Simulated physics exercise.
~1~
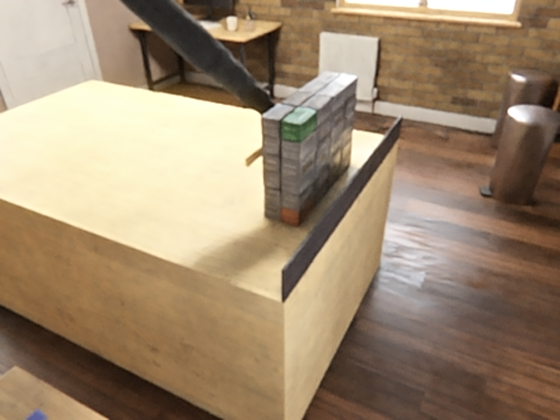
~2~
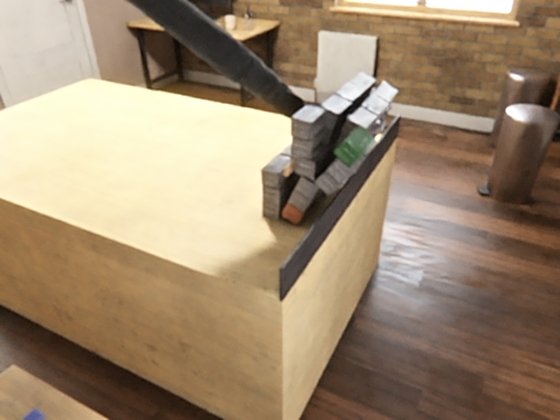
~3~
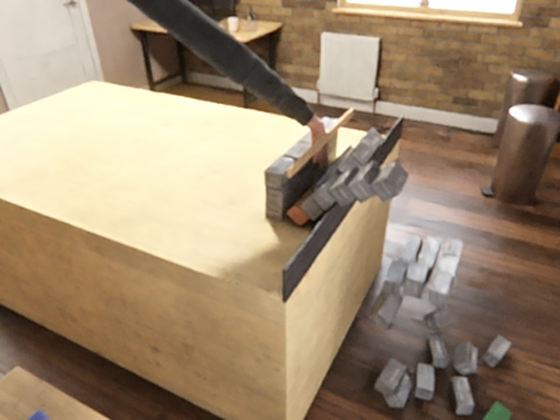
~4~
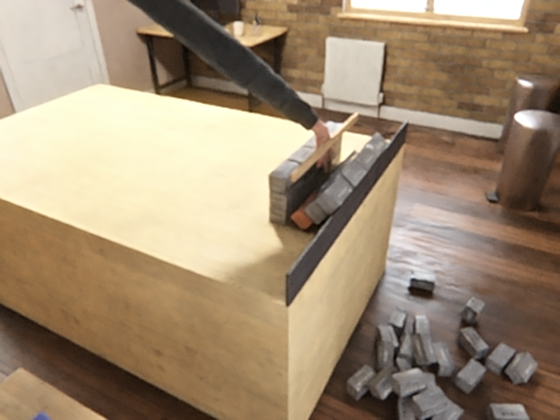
In a brick-walled room, a long dark arm pushed a strip of wood into a neat stack of grey packets on a pale bench, toppling many over the low edge board onto the floor, while the orange one stayed, tilted, among those left.
